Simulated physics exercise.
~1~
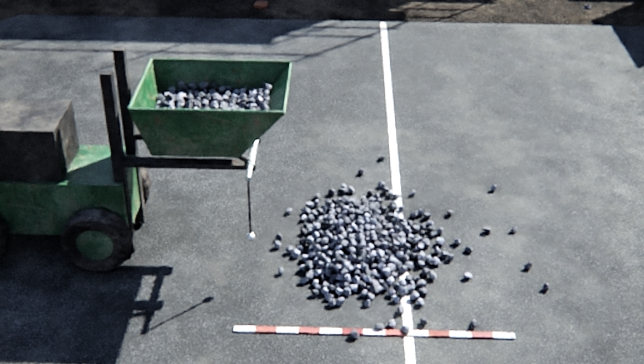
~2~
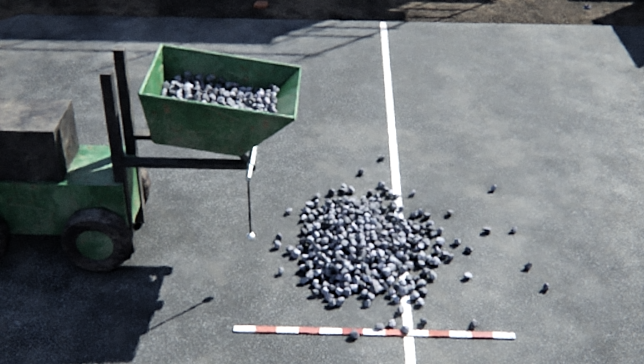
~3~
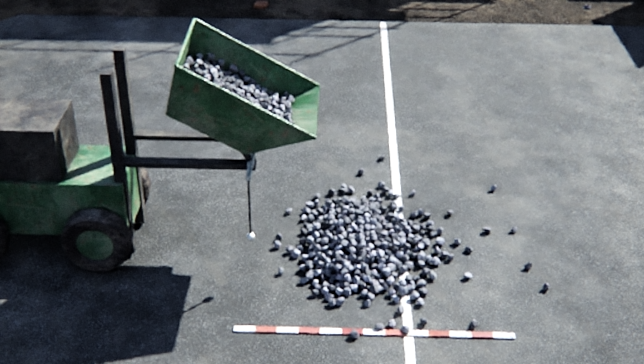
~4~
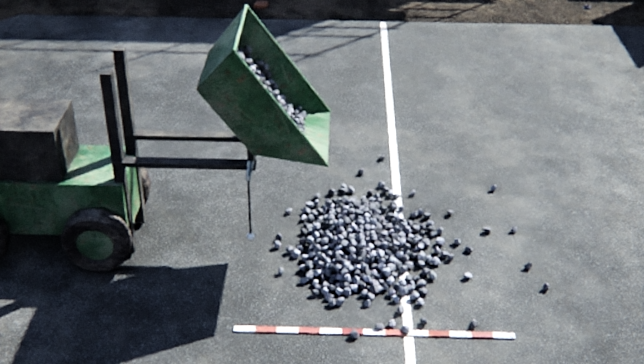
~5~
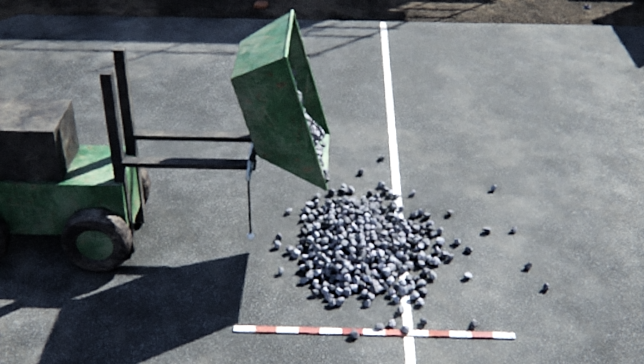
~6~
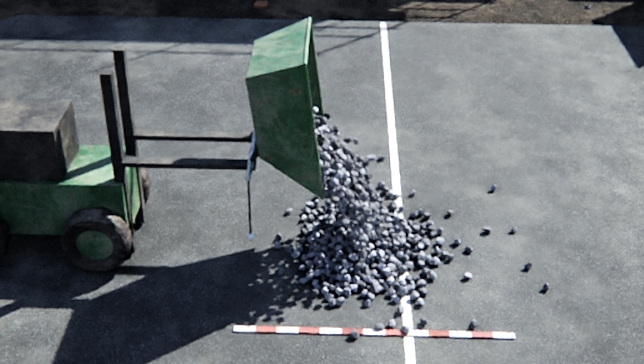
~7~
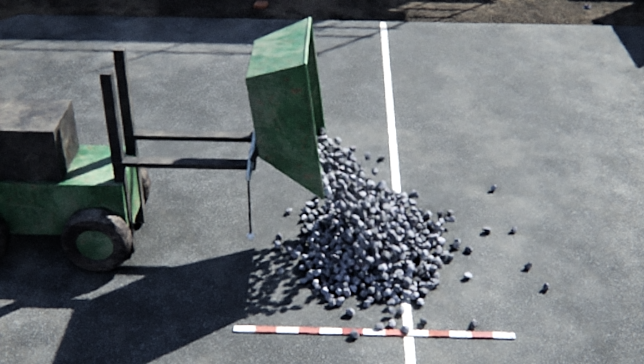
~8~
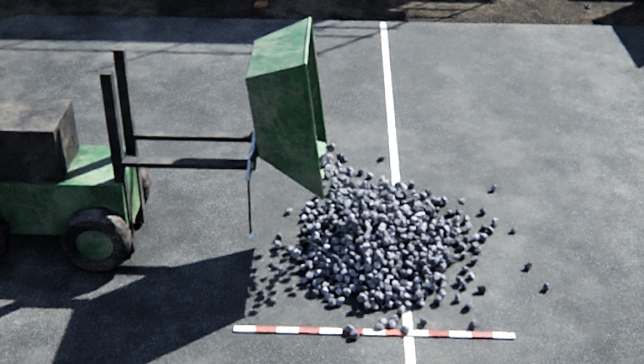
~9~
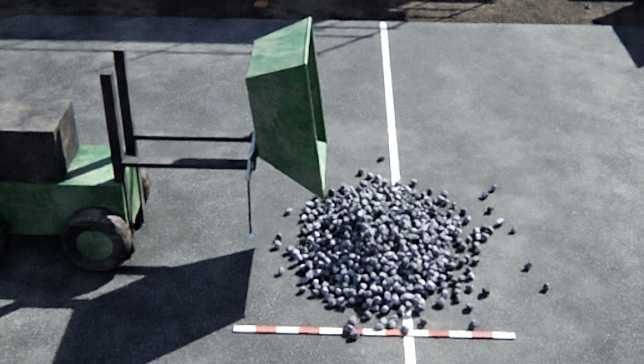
The clip opens on a green fork truck at the left, holding a green skip of dark grey stones above paved ground, where an earlier heap of similar stones already lies loose across a painted white line. The skip tips steadily to the right, its back end rising while the stones at first stay inside. Once it is steeply tilted, they pour over the lower lip onto the near side of the heap. The pile grows taller and spreads rightward, sending more stones past the line. At the end the skip hangs almost upright and emptied beside the enlarged heap.
